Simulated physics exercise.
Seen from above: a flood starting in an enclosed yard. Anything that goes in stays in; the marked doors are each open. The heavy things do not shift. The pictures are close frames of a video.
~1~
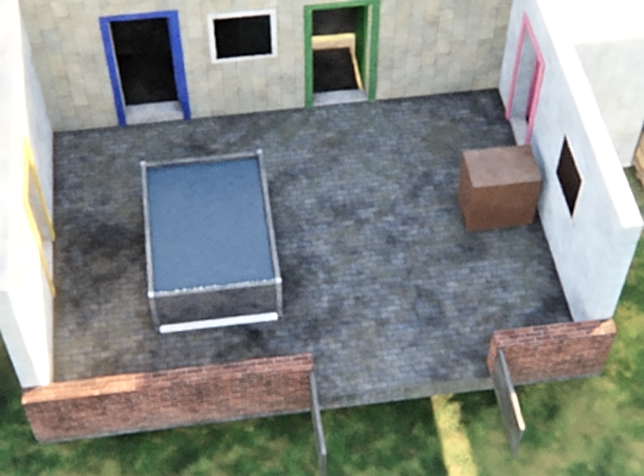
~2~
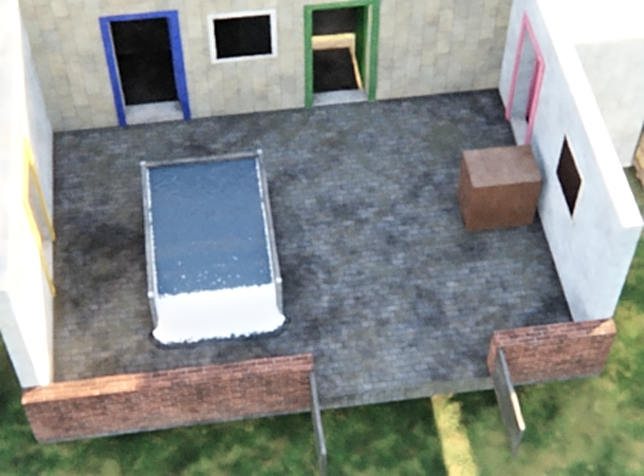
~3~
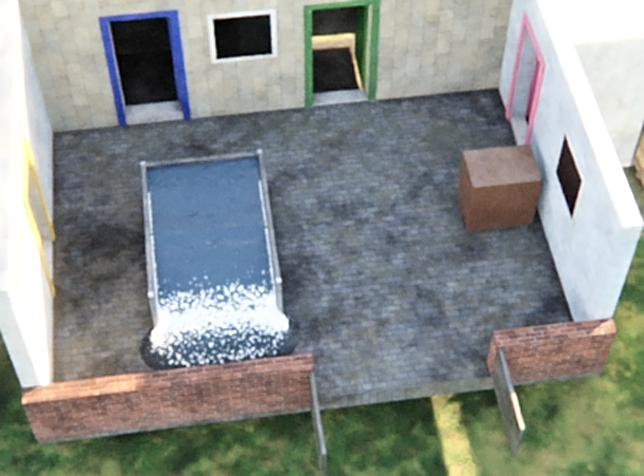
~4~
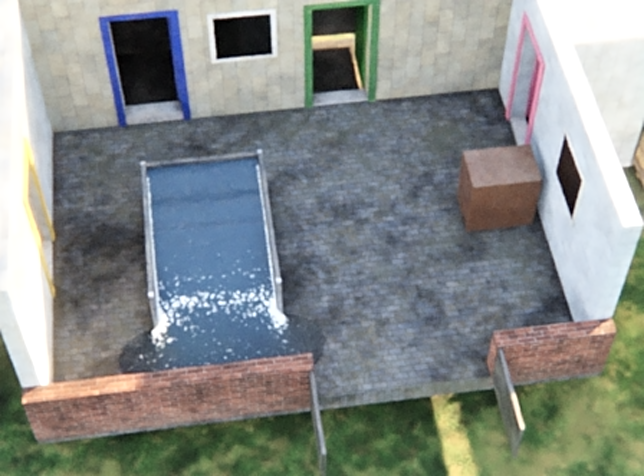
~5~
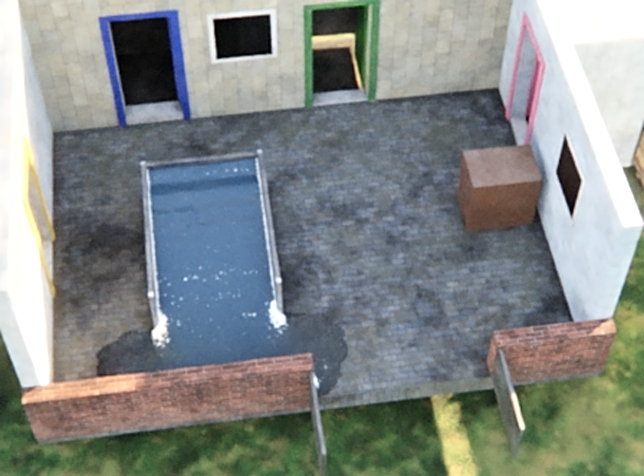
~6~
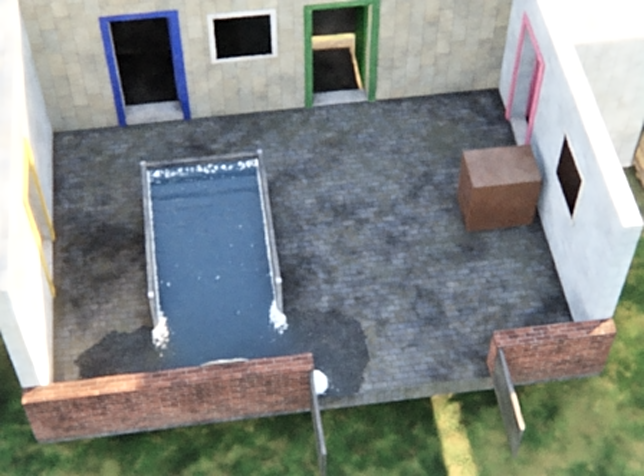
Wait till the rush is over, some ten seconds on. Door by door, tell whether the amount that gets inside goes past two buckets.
Door by door: The green door stays at two buckets or less, the pink door stays at two buckets or less, the yellow door goes past two buckets, the blue door stays at two buckets or less.
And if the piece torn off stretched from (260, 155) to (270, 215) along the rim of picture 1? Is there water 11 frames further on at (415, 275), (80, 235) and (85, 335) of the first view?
The first spot is soaked, the second spared and the third spared.
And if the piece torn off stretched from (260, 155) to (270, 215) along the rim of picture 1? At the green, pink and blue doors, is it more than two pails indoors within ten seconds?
Checking each one, green crosses the line, then pink crosses the line, then blue comes up short.
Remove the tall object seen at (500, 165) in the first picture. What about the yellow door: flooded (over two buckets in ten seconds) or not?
On the rerun the yellow breaks the limit.
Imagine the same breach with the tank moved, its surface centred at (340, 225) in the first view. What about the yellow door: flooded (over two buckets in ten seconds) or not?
Yellow door: Falls short.
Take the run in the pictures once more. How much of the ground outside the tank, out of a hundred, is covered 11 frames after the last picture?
That should be about 35 %.
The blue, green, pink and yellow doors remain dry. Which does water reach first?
My answer: The yellow-painted one.
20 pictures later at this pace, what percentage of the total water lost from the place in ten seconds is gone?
It works out at roughly 45 per cent.
A moment on, water covers 15 % of the floor; the green door not reached, the pink door not reached, the yellow door not reached, the blue door not reached.
Next, water covers 35 % of the floor; the green door not reached, the pink door not reached, the yellow door wet at the sill, nothing in, the blue door not reached.
Then, water covers 60 % of the floor; the green door not reached, the pink door not reached, the yellow door under two buckets in, the blue door wet at the sill, nothing in.
Later, water covers 85 % of the floor; the green door wet at the sill, nothing in, the pink door wet at the sill, nothing in, the yellow door over two buckets in, the blue door under two buckets in.
In the end, water covers 100 % of the floor; the green door wet at the sill, nothing in, the pink door under two buckets in, the yellow door over two buckets in, the blue door under two buckets in.
